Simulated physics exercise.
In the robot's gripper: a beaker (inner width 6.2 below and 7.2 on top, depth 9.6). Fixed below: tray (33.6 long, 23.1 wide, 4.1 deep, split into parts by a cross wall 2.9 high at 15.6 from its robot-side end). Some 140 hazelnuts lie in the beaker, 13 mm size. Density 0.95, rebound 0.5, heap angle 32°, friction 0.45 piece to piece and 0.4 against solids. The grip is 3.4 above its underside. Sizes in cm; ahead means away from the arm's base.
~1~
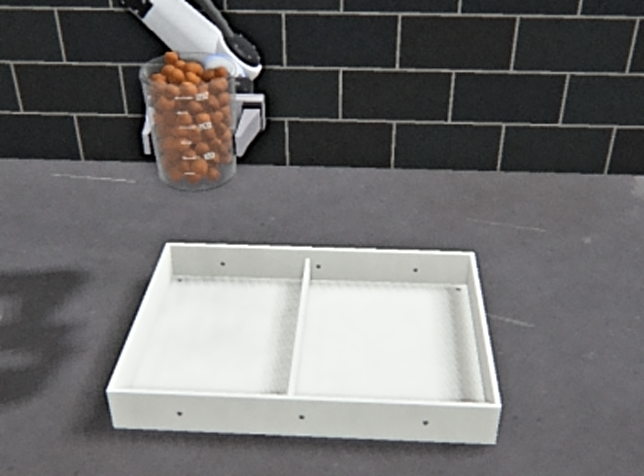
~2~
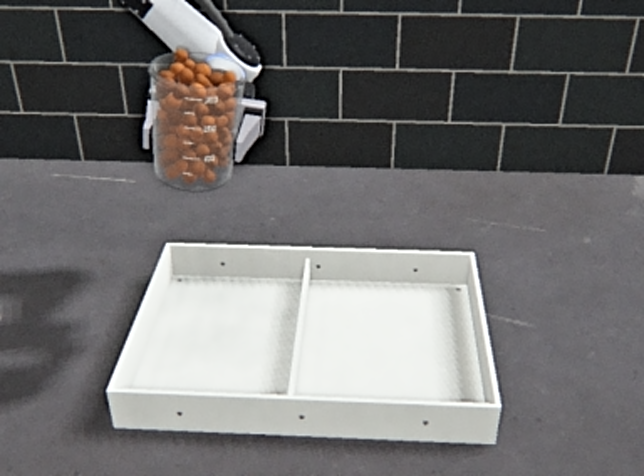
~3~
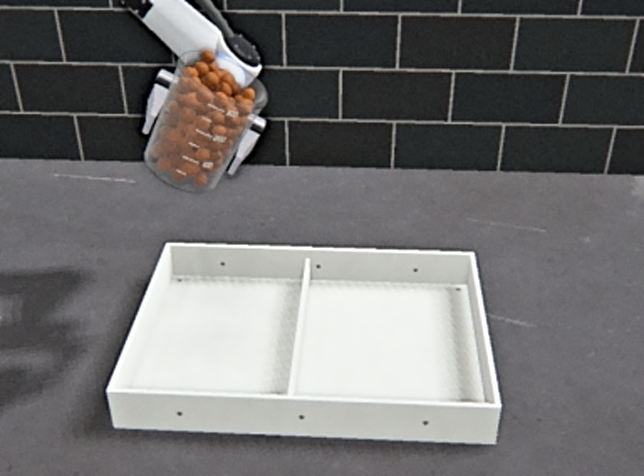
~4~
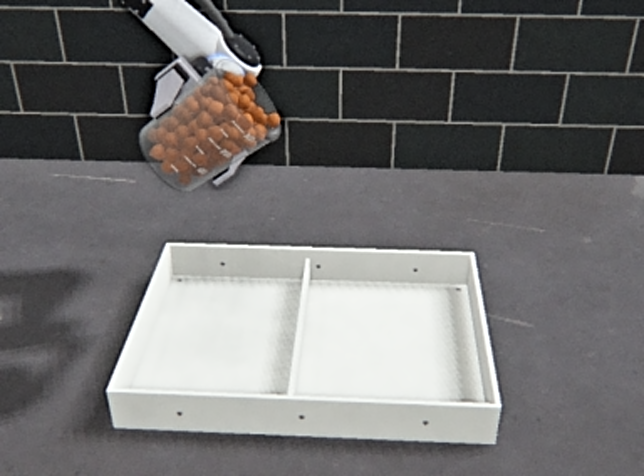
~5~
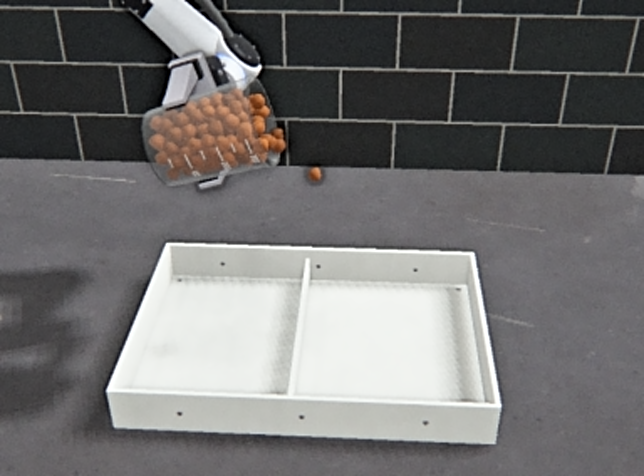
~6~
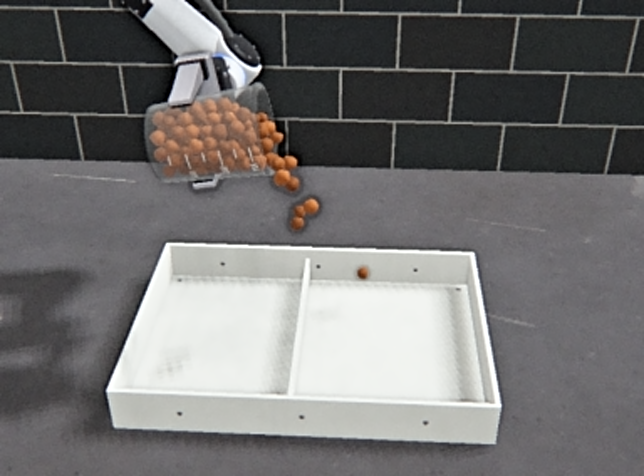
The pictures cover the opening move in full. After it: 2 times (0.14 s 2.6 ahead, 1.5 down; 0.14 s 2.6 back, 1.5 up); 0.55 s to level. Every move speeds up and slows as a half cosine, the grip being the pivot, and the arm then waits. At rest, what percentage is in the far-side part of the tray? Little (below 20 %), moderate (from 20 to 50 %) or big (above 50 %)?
A moderate share, from 20 to 50 %, ends in the far-side part of the tray.
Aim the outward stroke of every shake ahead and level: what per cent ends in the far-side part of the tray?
Some 40 per cent.
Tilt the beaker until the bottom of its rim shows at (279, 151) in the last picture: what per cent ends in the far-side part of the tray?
Some 15 per cent.
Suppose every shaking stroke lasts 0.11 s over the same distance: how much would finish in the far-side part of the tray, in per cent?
In that case some 40 per cent.
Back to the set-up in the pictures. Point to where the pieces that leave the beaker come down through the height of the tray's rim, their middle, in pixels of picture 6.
Around (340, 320).
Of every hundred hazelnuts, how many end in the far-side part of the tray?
Roughly 35 per cent.
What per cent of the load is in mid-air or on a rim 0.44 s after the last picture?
Roughly 3 per cent.
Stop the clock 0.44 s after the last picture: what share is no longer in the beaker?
Near 20 per cent so far.
Then, 0.44 s on, tilted 80° forward, highest piece 24 above the table; 111 in the beaker, 23 in the far-side part, 2 in the robot-side part, 4 in flight or on a rim.
Then, 0.89 s on, tilted 28° forward, highest piece 28 above the table; 89 in the beaker, 46 in the far-side part, 5 in the robot-side part.
Then, 1.31 s on, level, highest piece 28 above the table; 89 in the beaker, 46 in the far-side part, 5 in the robot-side part.
Then, 2.36 s on, level, highest piece 28 above the table; 89 in the beaker, 46 in the far-side part, 5 in the robot-side part.
In the end, 89 in the beaker, 46 in the far-side part, 5 in the robot-side part. That is 33 % in the far-side part of the tray.
